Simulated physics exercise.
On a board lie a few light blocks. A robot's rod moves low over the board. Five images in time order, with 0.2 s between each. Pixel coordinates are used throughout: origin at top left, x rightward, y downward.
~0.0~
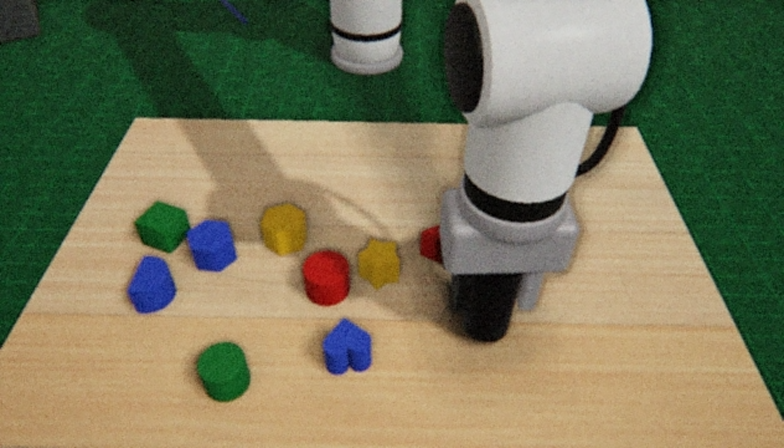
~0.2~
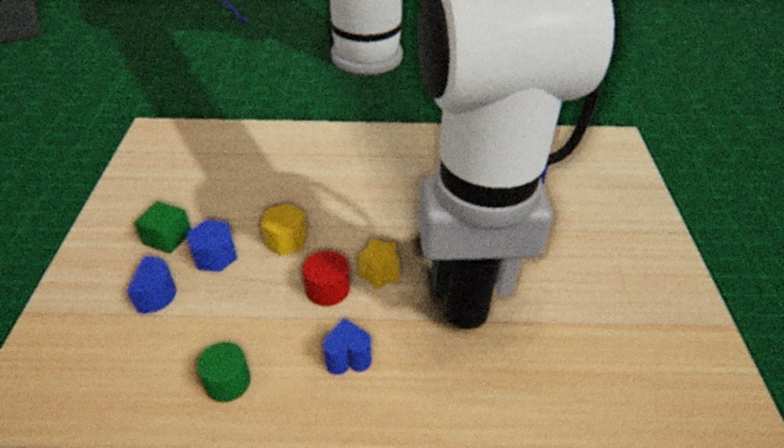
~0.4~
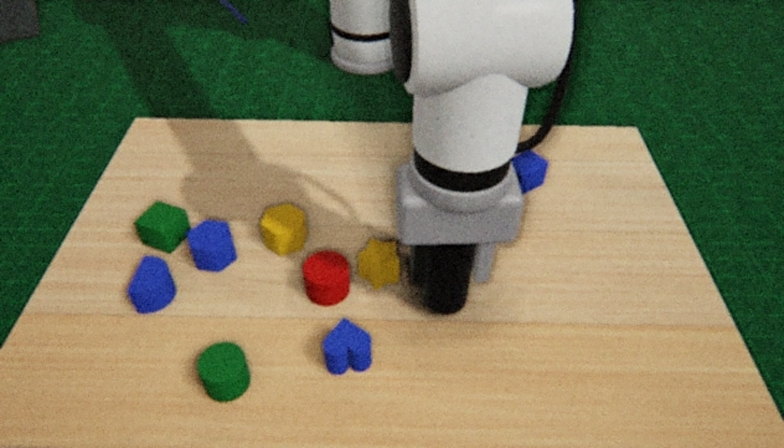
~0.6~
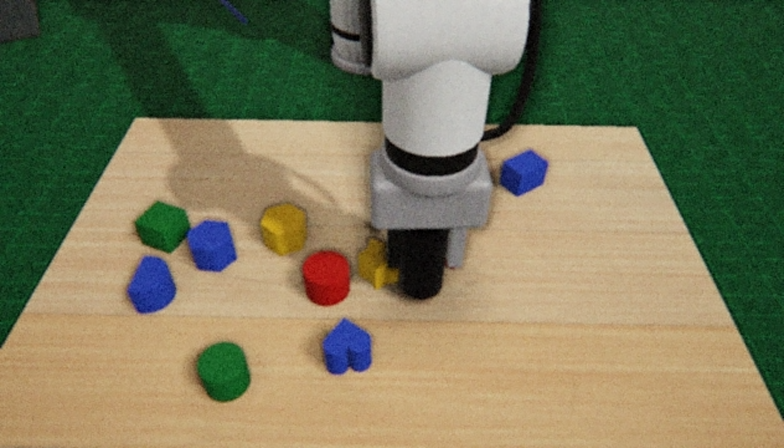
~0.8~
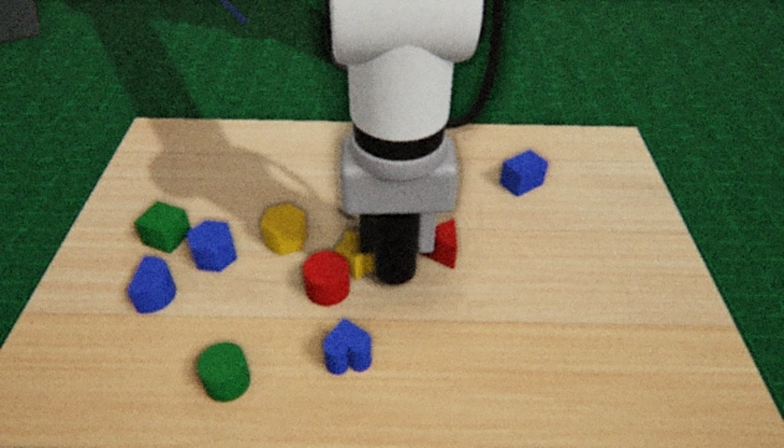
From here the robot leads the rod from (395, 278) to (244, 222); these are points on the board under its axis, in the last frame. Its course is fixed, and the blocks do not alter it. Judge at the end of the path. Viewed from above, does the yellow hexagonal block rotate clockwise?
My answer is yes.
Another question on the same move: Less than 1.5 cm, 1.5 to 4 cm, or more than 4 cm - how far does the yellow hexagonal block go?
Offset: Above 4 cm.
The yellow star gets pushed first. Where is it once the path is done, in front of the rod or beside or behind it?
It keeps leading.
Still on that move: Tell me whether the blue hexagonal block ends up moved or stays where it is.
It is moved off its spot.
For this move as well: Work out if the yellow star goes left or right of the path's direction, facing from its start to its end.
It moves off to the left.
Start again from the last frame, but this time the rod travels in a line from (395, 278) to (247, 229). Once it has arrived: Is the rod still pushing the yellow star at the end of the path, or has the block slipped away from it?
The yellow star stays in front.
The first path, step by step. One third of the way, rod at (342, 249); yellow hexagonal block at (273, 214); yellow star at (307, 228), turned 40° anticlockwise.
Two thirds of the way, rod at (291, 231); yellow hexagonal block at (229, 201), turned 40° clockwise; yellow star at (254, 216), turned 55° anticlockwise.
At the end, rod at (243, 214); blue hexagonal block at (199, 235), turned 35° anticlockwise; yellow hexagonal block at (179, 189), turned 35° clockwise; red disc unmoved; yellow star at (205, 202), turned 60° anticlockwise.
